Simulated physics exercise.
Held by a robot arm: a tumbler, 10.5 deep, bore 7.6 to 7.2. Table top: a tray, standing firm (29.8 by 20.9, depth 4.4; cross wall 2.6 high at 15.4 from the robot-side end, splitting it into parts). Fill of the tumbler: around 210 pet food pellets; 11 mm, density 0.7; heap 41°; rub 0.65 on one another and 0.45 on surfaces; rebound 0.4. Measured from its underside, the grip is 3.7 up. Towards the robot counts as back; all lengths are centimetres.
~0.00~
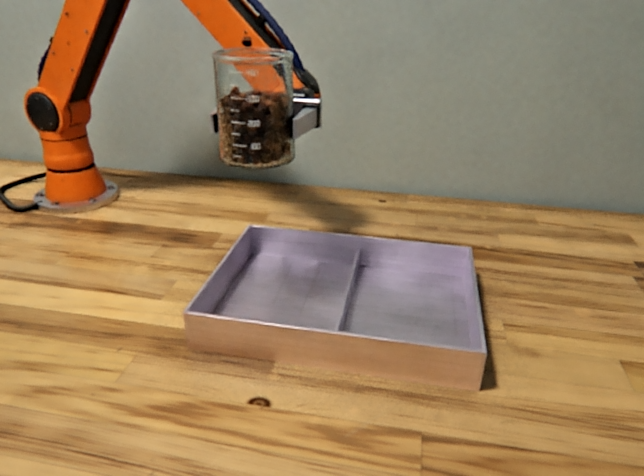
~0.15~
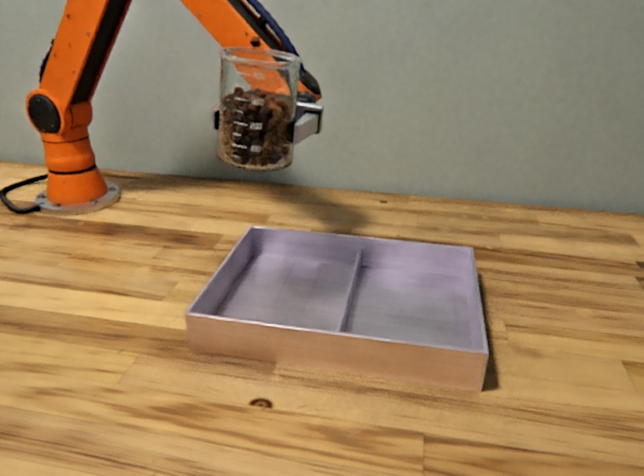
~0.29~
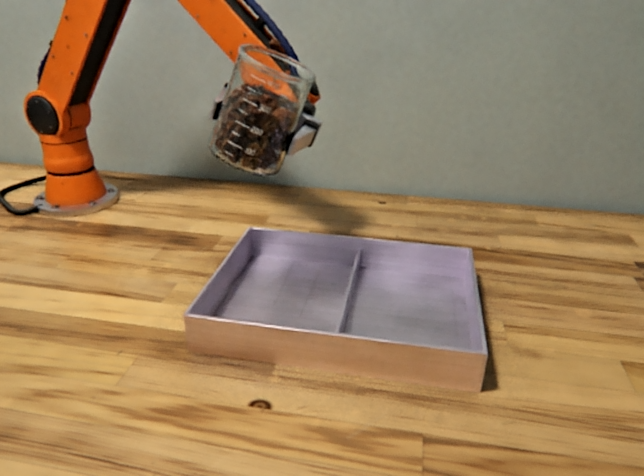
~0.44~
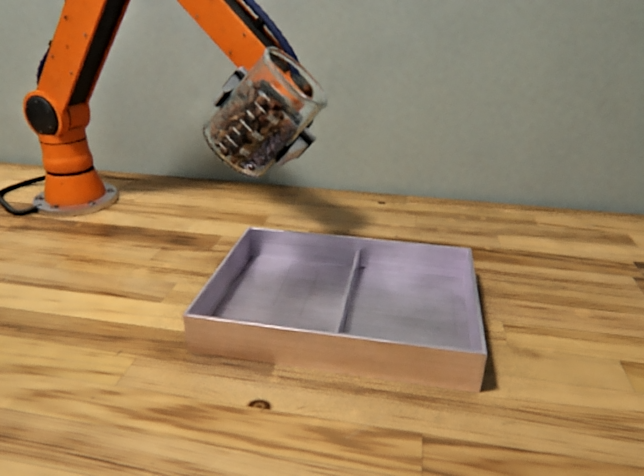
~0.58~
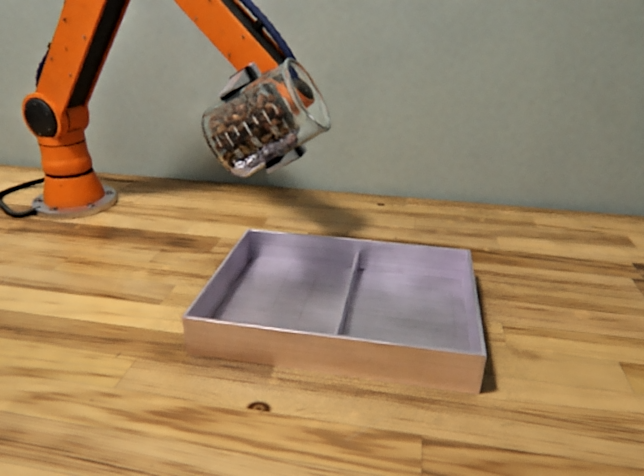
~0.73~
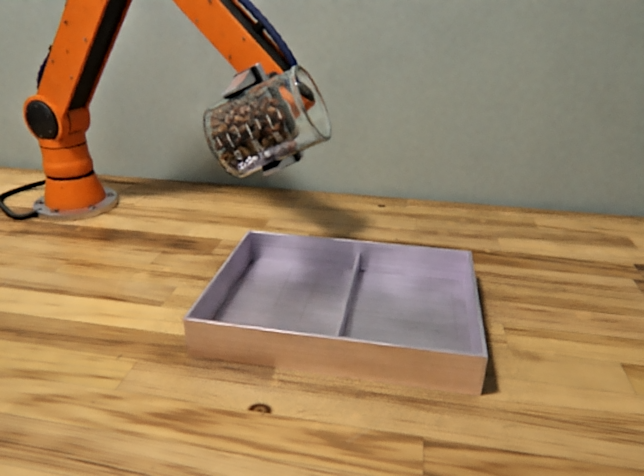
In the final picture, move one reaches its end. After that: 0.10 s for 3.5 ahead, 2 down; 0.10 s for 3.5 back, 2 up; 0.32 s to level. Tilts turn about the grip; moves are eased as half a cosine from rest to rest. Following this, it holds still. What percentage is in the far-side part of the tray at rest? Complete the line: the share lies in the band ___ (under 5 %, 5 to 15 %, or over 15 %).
The share lies in the band under 5 %.
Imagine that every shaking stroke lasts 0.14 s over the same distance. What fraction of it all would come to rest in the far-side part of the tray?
In that case it would be near 0 percent.
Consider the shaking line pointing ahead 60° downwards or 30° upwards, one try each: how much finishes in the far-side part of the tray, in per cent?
Result: Approx. 0 % and 20 %, one try each.
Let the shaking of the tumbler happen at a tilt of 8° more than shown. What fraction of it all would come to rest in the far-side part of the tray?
Near 5 %.
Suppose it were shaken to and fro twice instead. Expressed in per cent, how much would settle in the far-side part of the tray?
That would give close to 0 percent.
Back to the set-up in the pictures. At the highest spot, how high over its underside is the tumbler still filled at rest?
Top of the fill: Near 9.0 cm.
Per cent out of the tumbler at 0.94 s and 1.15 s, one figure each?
Taking the two times in order, I'd say 0 and then 0 per cent.
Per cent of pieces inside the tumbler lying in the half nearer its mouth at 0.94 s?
30 per cent.
After 0.94 s, tilted 64° forward, highest piece 25 above the table; 208 in the tumbler, 2 in flight or on a rim.
After 1.15 s, tilted 15° forward, highest piece 27 above the table; 205 in the tumbler, 2 in the robot-side part, 2 in the far-side part, 1 in flight or on a rim.
After 1.45 s, level, highest piece 28 above the table; 205 in the tumbler, 2 in the robot-side part, 2 in the far-side part, 1 on the table or floor.
After 2.50 s, level, highest piece 28 above the table; 205 in the tumbler, 2 in the robot-side part, 2 in the far-side part, 1 on the table or floor.
In the end, 205 in the tumbler, 2 in the robot-side part, 2 in the far-side part, 1 on the table or floor. That is 1 % in the far-side part of the tray.
